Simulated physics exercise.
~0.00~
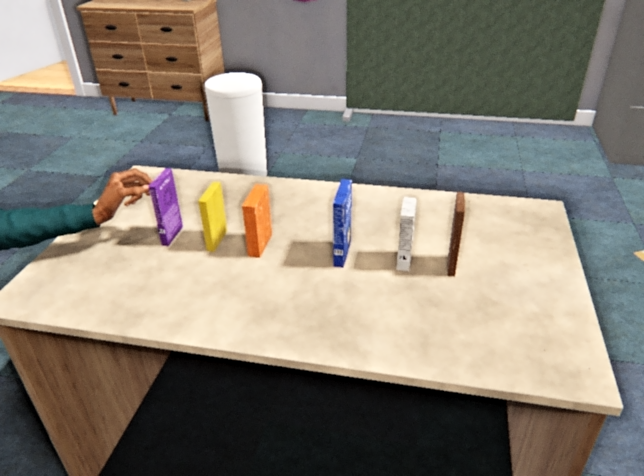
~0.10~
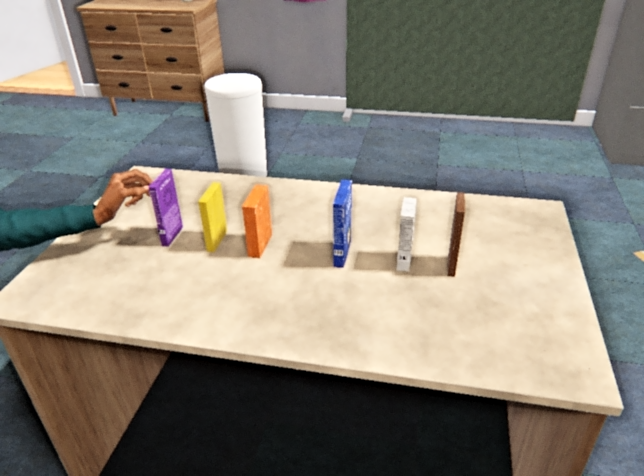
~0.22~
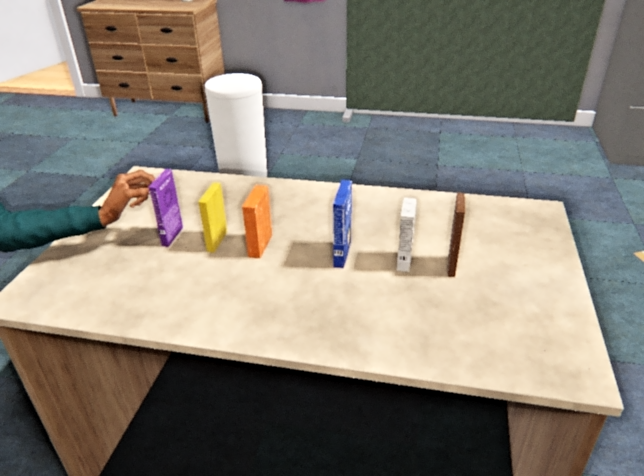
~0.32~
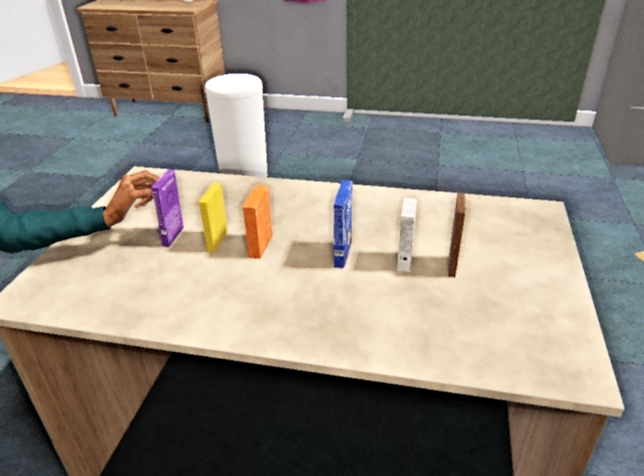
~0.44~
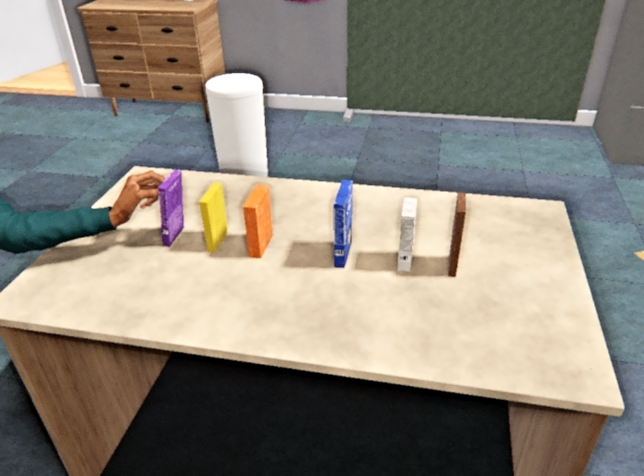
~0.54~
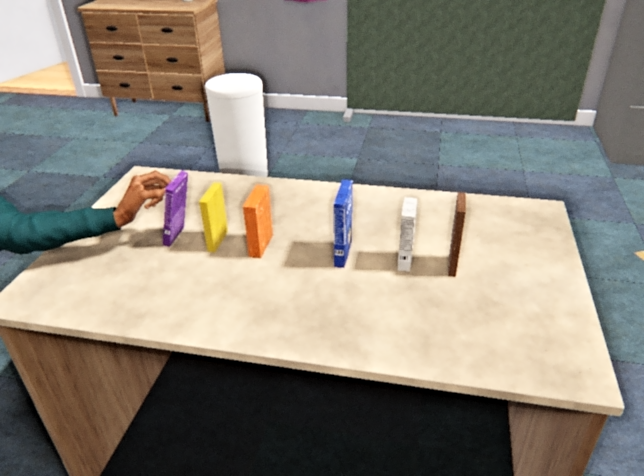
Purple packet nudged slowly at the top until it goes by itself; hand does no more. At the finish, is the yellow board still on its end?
No.
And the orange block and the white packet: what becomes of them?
The orange block tumbles, while the white packet stays up.
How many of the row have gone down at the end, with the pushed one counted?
3.
After 1.04 s, purple packet 64° over; yellow board tipped 37° from how it was near (233, 222).
After 1.34 s, purple packet 78° over; yellow board tipped 72° from how it was near (246, 234); orange block tipped 64° from how it was.
At rest (3.7 s), tipped over on the table, yellow board and orange block; the other 2 in place. Seen from the same camera at the end, yellow board near (248, 236).
